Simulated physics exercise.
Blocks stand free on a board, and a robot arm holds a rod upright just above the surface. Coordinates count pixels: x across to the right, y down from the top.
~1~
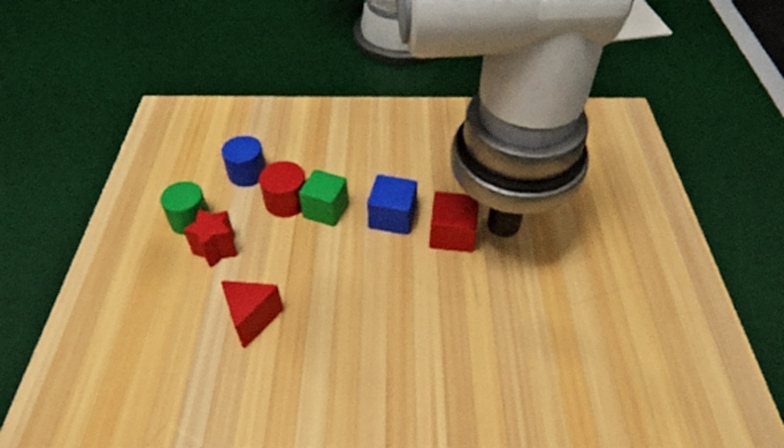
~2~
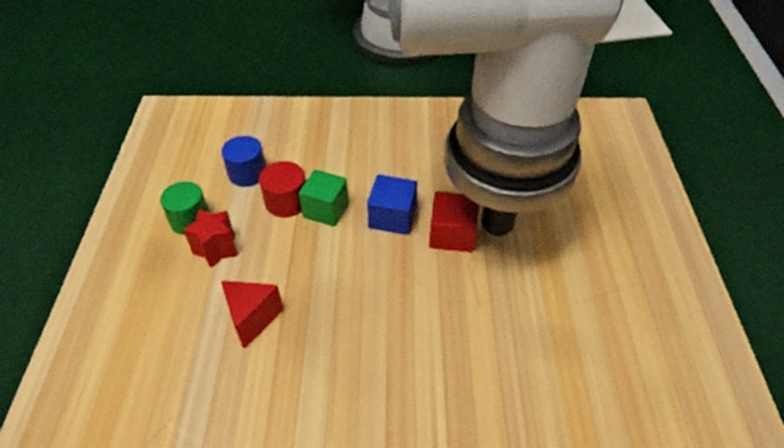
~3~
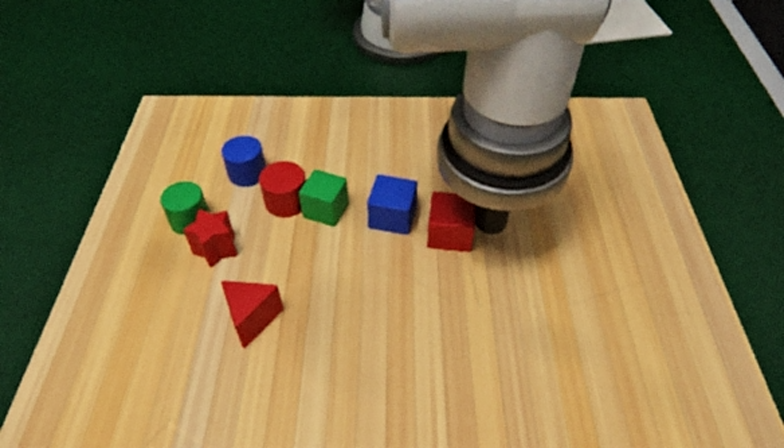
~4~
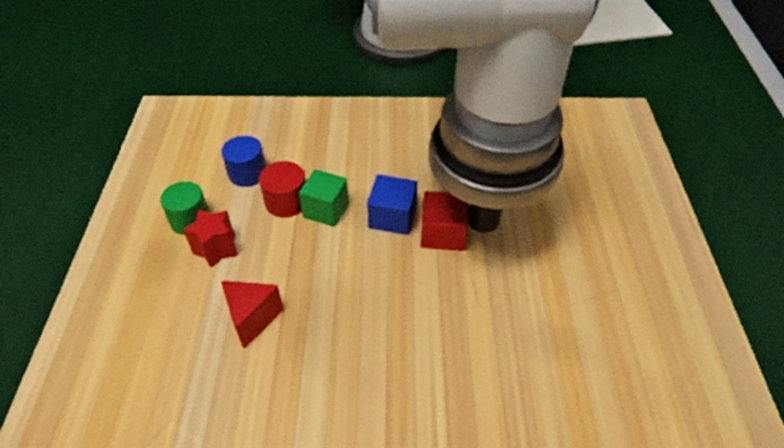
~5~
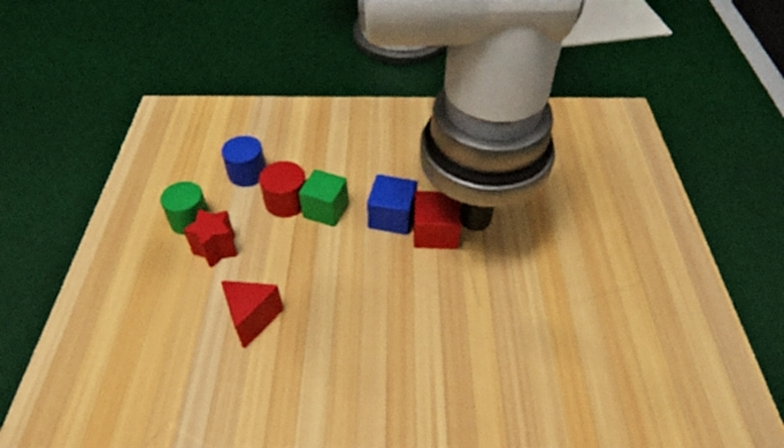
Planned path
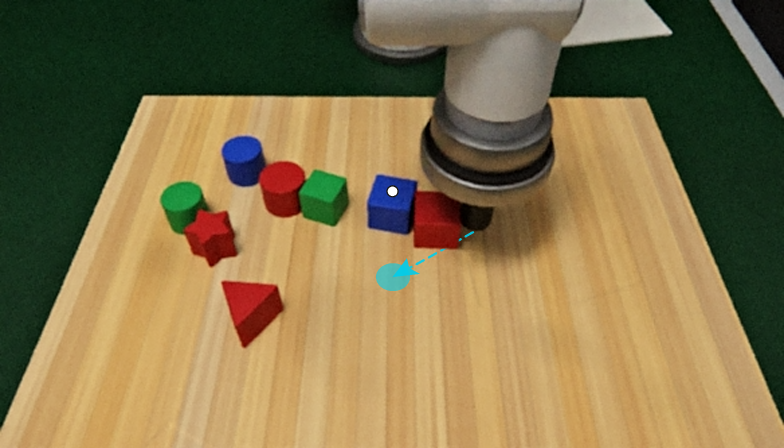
Robot arm moving left over a wooden board, its rod nudging a red cube slightly left up to a blue cube.
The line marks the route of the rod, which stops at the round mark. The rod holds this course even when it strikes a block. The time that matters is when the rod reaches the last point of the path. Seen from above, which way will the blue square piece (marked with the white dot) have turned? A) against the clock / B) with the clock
That would be B.
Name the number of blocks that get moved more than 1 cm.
Here I'd predict two blocks moving more than 1 cm.
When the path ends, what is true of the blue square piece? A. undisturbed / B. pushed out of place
I'll go with B - pushed out of place.
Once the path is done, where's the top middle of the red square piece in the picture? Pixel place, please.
About (379, 221).
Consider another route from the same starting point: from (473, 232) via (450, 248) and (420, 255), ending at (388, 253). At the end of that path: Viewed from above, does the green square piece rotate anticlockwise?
The answer is yes.
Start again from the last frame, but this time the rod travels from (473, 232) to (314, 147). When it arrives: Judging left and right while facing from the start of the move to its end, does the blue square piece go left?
The answer is yes.
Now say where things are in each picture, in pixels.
In the first frame, tip of the rod (503, 225), middles of tops, green square piece (323, 185), blue square piece (393, 191), red square piece (455, 209).
In the second frame, rod (497, 224), nothing pushed.
In the third frame, rod (491, 222), red square piece (453, 208).
In the fourth frame, rod (483, 221), red square piece (446, 208).
In the fifth frame, rod (475, 219), green square piece (323, 185), blue square piece (393, 191), red square piece (438, 207).
The line goes from (473, 232) to (393, 277); the dot is on the blue square piece.
What follows on the original path. Halfway along, rod (434, 242); blue square piece (373, 187), turned 30° clockwise; red square piece (396, 217), turned 40° clockwise.
At the end, rod (393, 264); green square piece (321, 183); blue square piece (369, 186), turned 45° clockwise; red square piece (379, 221), turned 60° clockwise.
